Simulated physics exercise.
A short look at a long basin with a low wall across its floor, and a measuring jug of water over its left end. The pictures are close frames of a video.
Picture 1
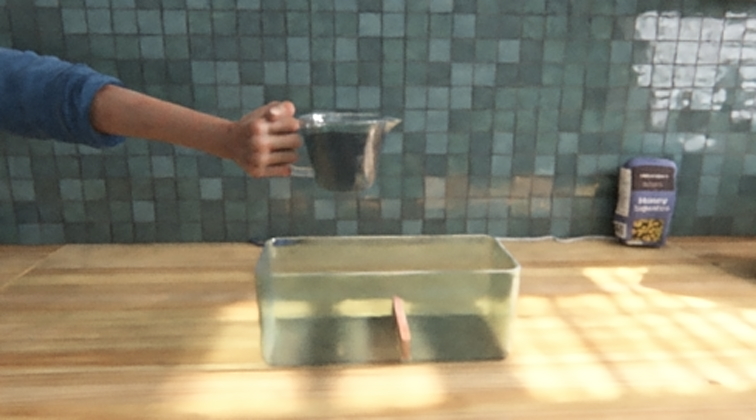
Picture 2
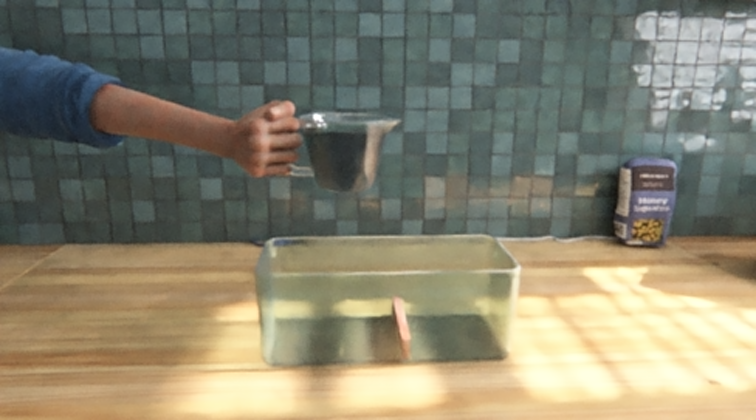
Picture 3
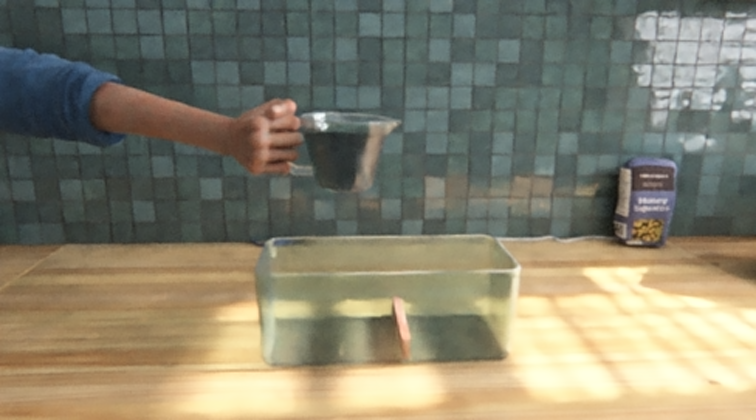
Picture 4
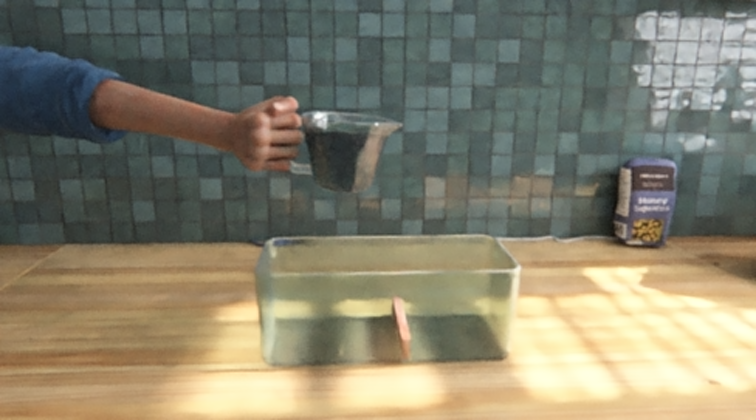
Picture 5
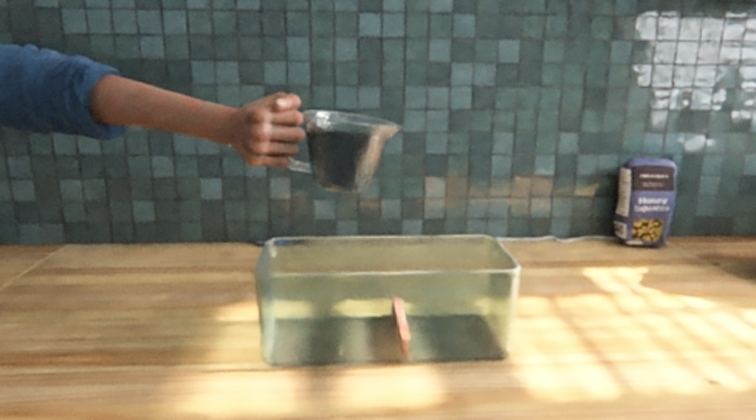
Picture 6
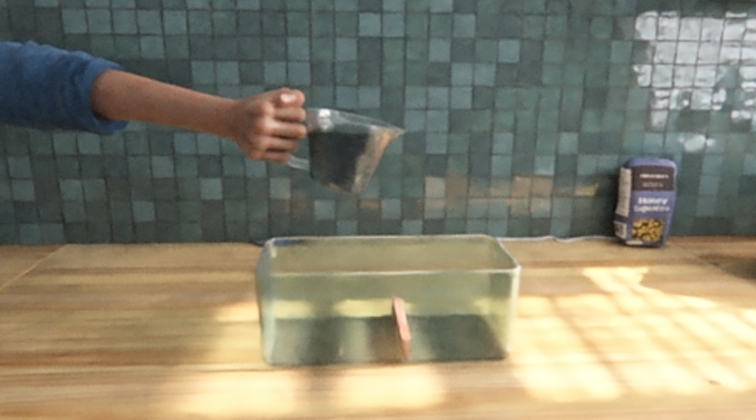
A hand holds a clear measuring jug of water level above a long glass basin with a low wall across its floor, on a wooden counter before green tiles. The hand then tilts the jug slightly to the right, its spout dipping a little, while the basin stays still.
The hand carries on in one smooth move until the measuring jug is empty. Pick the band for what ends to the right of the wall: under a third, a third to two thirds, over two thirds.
It comes to above two thirds.
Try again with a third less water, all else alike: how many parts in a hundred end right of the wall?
Near 85 %.
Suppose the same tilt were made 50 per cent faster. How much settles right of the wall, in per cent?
Close to 85 per cent.
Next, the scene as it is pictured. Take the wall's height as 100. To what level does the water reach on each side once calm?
Left about 10, right about 70.
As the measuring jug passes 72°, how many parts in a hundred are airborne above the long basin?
Close to 30 per cent.
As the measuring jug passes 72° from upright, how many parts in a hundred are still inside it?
Roughly 55 in a hundred.
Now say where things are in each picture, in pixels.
The first picture shows tilt 0°; pouring edge (402, 120); surface from (305, 128) to (386, 129); the long basin's rim runs from (262, 256) to (507, 253); the wall's top is at (401, 317).
The second picture shows tilt 0°; pouring edge (402, 120); surface from (305, 128) to (386, 129).
The third picture shows tilt 2°; pouring edge (403, 122); surface from (306, 128) to (387, 130).
The fourth picture shows tilt 4°; pouring edge (404, 124); surface from (307, 127) to (388, 130).
The fifth picture shows tilt 7°; pouring edge (405, 127); surface from (308, 127) to (390, 131).
The sixth picture shows tilt 12°; pouring edge (407, 132); surface from (310, 128) to (393, 131).
A moment on, the measuring jug is tipped part way and 57 per cent is still to pour, 0 is left of the wall and 13 right of it.
Next, the measuring jug is tipped right over and 5 per cent is still to pour, 5 is left of the wall and 79 right of it.
Then the measuring jug is tipped right over and 0 per cent is still to pour, 12 is left of the wall and 87 right of it.
Later the measuring jug is tipped right over and 0 per cent is still to pour, 12 is left of the wall and 87 right of it.
Finally, 12 per cent lies left of the wall, 87 right of it and 1 outside.
